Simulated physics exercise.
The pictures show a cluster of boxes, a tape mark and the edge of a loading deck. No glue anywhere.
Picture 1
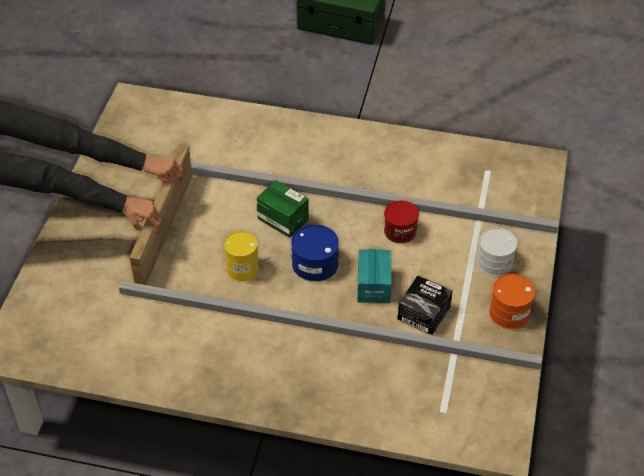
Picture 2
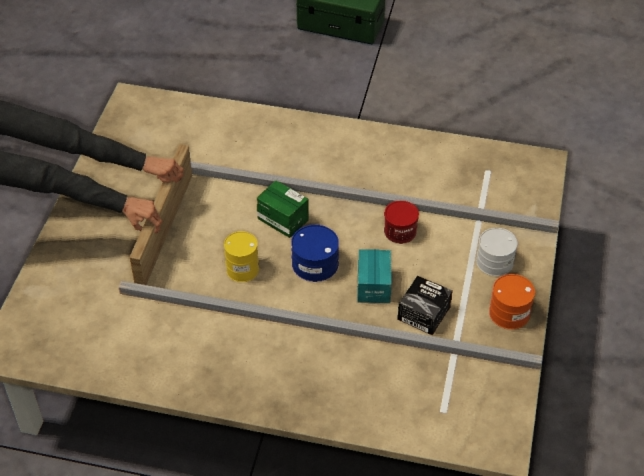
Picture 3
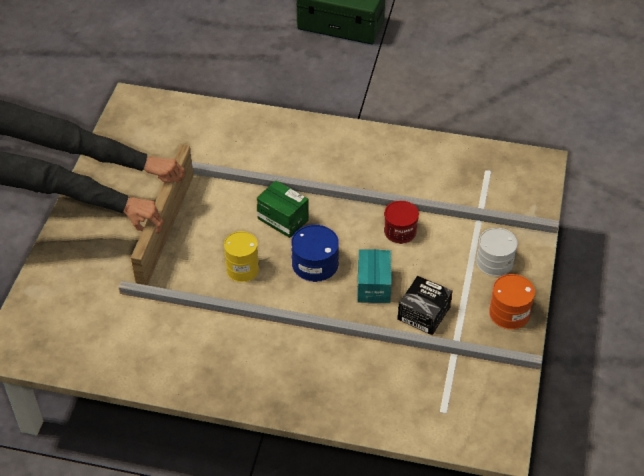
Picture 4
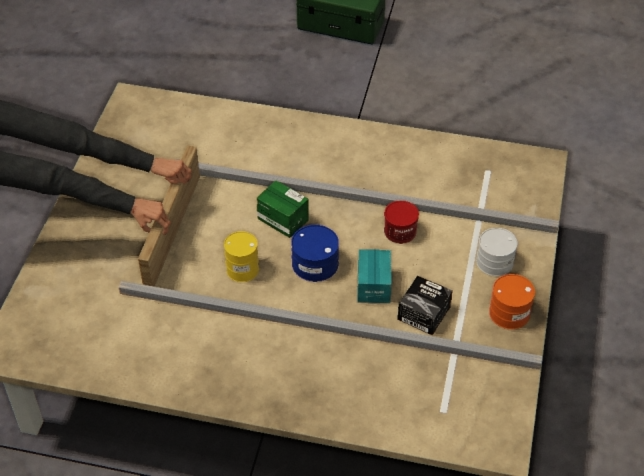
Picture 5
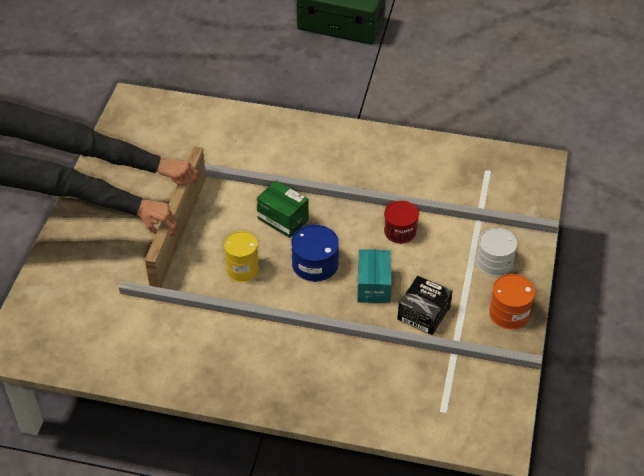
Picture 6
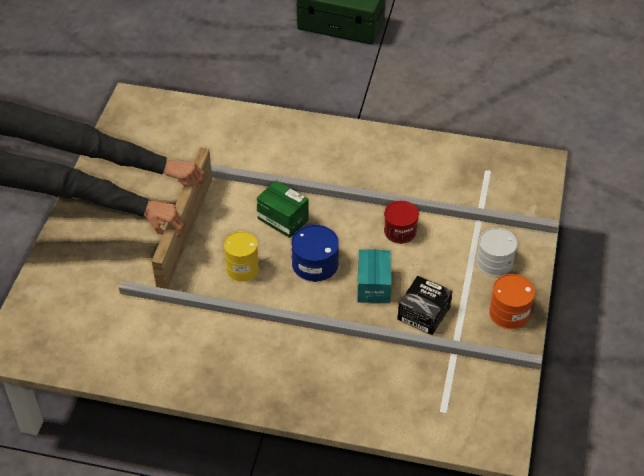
A wooden plank, pushed by two hands, slides slightly right toward the still boxes and canisters.
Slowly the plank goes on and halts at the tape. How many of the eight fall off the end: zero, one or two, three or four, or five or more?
As it turns out, the number that fall off is one or two.
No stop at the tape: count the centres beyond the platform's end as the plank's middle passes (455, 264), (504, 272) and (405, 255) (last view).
Past the end: 1, 5 and 0.
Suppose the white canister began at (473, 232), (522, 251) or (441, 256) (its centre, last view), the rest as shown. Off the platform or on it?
In that order, it falls; is lost; remains up.
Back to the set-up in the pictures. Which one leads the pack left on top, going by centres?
Foremost is the black box.
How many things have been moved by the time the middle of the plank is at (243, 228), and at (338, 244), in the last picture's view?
By then 1, and 5.
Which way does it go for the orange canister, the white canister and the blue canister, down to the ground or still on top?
The orange canister falls; the white canister survives; the blue canister survives.
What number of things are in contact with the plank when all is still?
The number is 3.
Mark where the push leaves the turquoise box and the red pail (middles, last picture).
About (523, 297), and the other about (537, 236).
Soon after, none off yet; orange canister at rest near (512, 302); white canister at rest near (497, 252); black box at rest near (425, 305).
At rest, the number that fall off is one or two; fallen, orange canister.
